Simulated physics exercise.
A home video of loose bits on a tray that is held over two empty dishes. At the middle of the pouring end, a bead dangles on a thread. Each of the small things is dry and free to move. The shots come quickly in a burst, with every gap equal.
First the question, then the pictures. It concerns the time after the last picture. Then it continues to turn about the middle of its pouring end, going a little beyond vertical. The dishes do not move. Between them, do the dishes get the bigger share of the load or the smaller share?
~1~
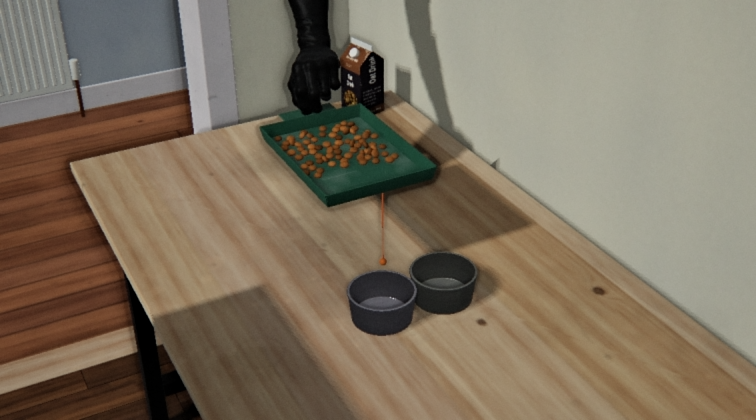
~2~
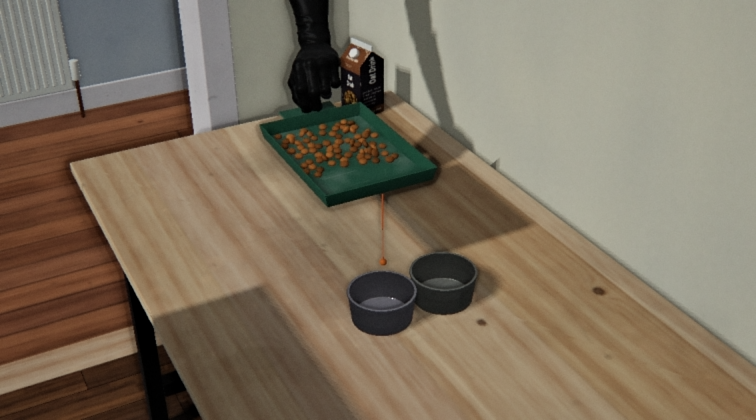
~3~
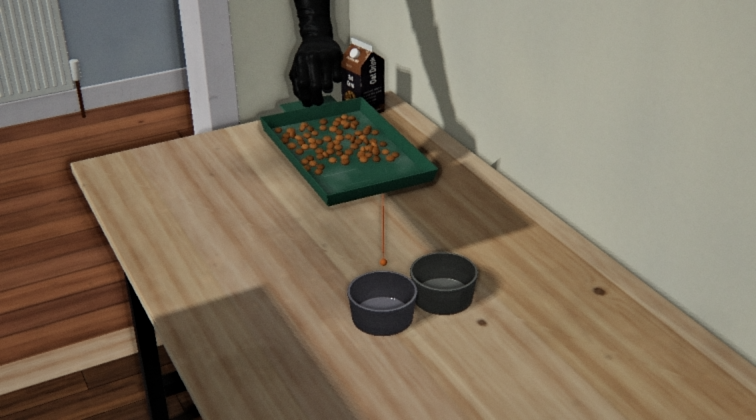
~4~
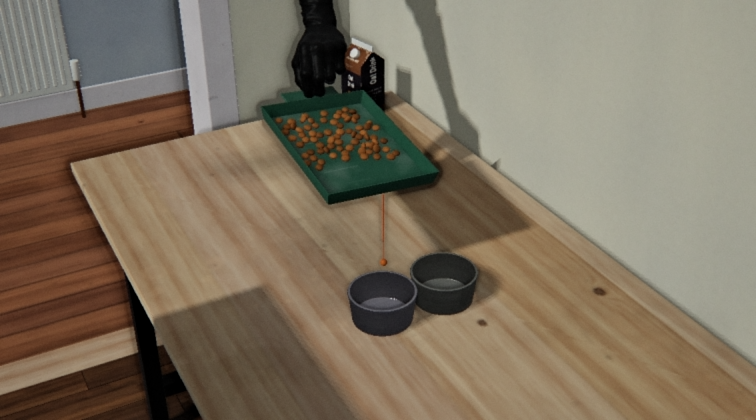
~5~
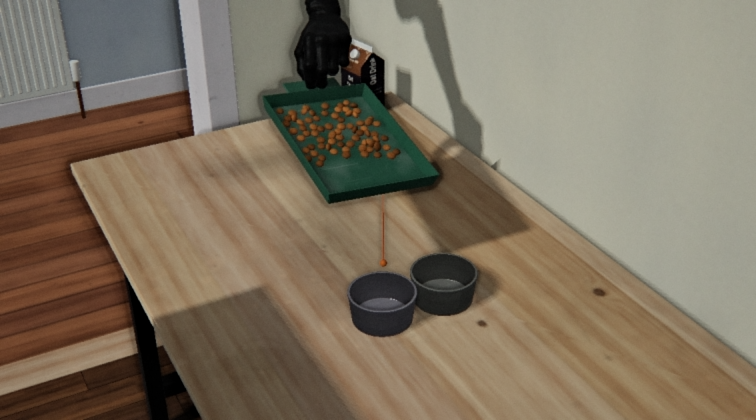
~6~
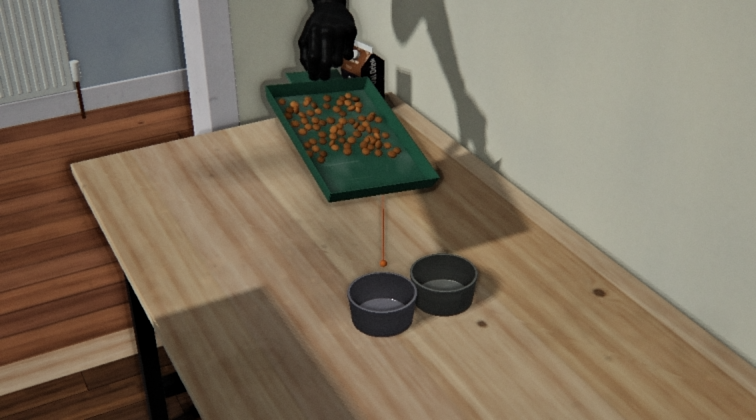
The bigger share.
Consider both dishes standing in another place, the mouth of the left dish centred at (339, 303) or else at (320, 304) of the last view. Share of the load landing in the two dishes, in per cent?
That makes 20 per cent, followed by 10 per cent.
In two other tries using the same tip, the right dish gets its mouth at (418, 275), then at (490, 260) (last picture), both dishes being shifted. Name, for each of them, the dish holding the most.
One: The right dish. Two: The left dish.
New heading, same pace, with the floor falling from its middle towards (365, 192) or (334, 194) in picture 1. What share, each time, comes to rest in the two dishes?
First heading 60 %, second heading 10 %.
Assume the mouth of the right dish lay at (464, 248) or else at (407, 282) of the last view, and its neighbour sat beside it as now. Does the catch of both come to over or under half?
Try 1: In excess of half; try 2: Not up to half.
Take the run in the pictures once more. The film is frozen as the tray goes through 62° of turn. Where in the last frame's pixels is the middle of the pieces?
Look close to (411, 176) in the last picture.
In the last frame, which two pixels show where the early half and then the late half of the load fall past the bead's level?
Near (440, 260) and later near (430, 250).
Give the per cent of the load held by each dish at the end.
Estimate - left dish 0 percent, right dish 90 percent.
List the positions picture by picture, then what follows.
In the first frame, corners of the pouring end at (327, 194) and (433, 166), level; middle of the load at (336, 147), bits of cat kibble; left dish at (398, 319); right dish at (460, 298); bead on its thread at (383, 262).
In the second frame, corners of the pouring end at (328, 194) and (433, 166), level; middle of the load at (336, 146).
In the third frame, corners of the pouring end at (329, 193) and (434, 168), tipped barely, lowest at the right corner; middle of the load at (337, 143).
In the fourth frame, corners of the pouring end at (330, 192) and (435, 170), tipped a little, lowest at the right corner; middle of the load at (337, 137).
In the fifth frame, corners of the pouring end at (331, 191) and (435, 173), tipped a little, lowest at the right corner; middle of the load at (338, 132).
In the sixth frame, corners of the pouring end at (332, 191) and (436, 176), tipped clearly, lowest at the right corner; middle of the load at (340, 126); left dish at (398, 320); right dish at (460, 300).
Soon after the last picture, tray tipped steeply; nearly all on the tray; a small part in the air.
A little later, tray tipped past a quarter turn; about half on the tray; about a third in the right dish; a small part in the air.
Later still, tray tipped past a quarter turn; a small part in the left dish; most in the right dish; a small part outside both.
At rest, tray tipped past a quarter turn; a small part in the left dish; most in the right dish; a small part outside both.
